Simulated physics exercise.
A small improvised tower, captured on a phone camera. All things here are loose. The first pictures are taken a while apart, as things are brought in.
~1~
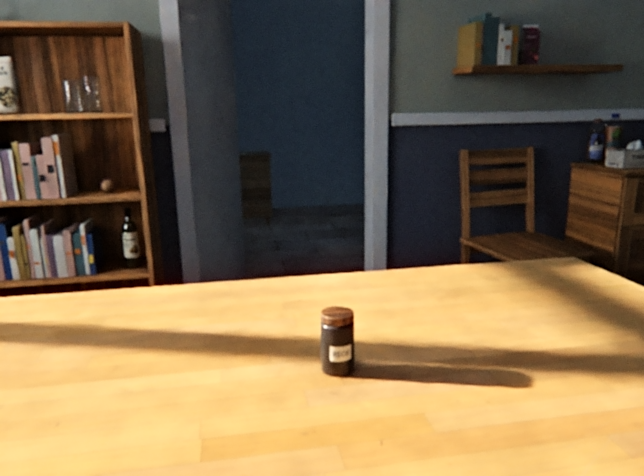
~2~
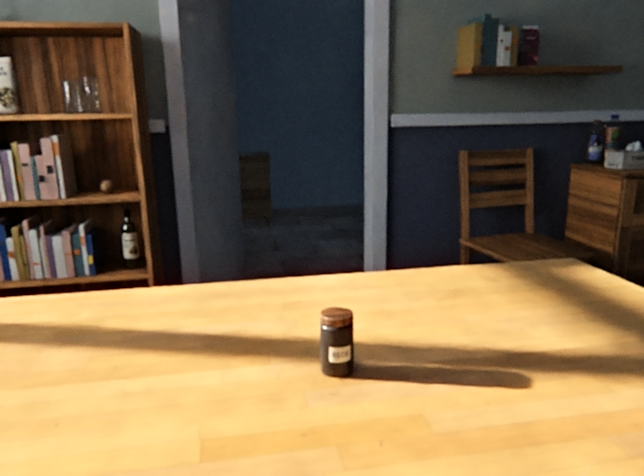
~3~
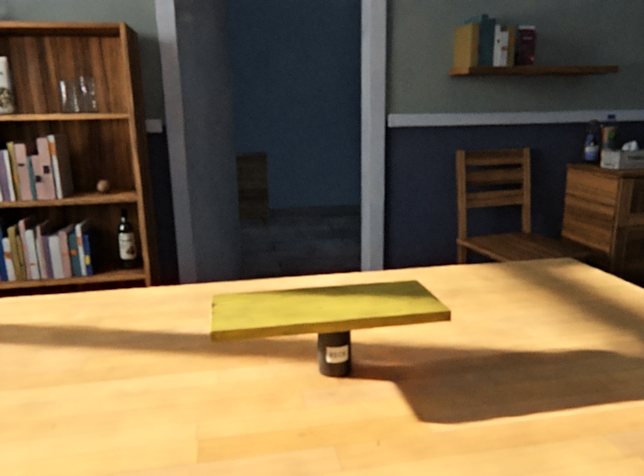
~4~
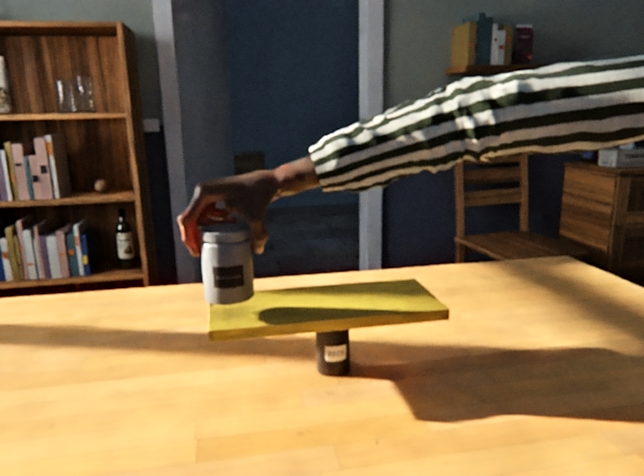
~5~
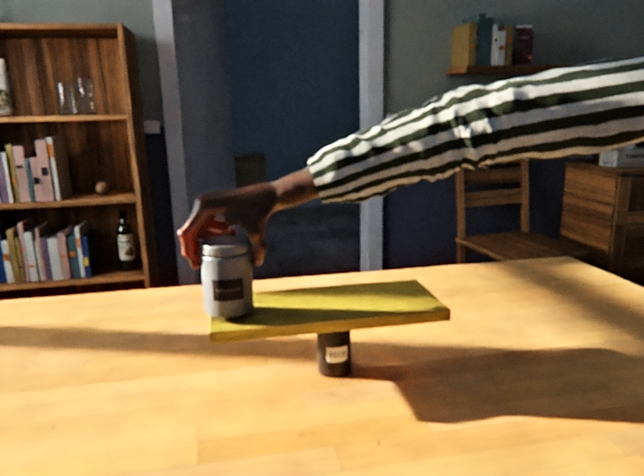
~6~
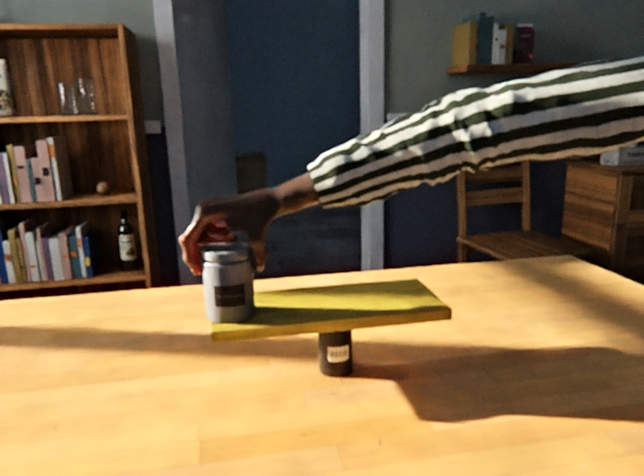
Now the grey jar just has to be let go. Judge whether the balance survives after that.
The balance is lost.
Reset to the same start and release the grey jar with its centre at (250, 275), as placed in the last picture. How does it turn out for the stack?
Topples.
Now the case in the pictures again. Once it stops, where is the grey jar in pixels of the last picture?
The object ends up somewhere around (159, 368).
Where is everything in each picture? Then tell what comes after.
In the first picture, the last thing is not in view yet.
In the second picture, the last thing is not in view yet.
In the third picture, the last thing is not in view yet; yellow board (326, 307).
The fourth picture shows still above its spot; grey jar (228, 263); yellow board (324, 307).
The fifth picture shows still above its spot; grey jar (227, 275); yellow board (325, 308).
The sixth picture shows set down, still held; grey jar (229, 281); yellow board (326, 307).
Then, 0.30 s after the last picture, grey jar now fallen; yellow board tipped 30° from how it was.
Then, 0.40 s after the last picture, yellow board tipped 39° from how it was.
Then, 0.70 s after the last picture, yellow board tipped 29° from how it was.
At rest, fallen, grey jar; moved from the start, yellow board; black shaker in place. Seen from the same camera at the end, grey jar near (159, 368). The stack gives way.
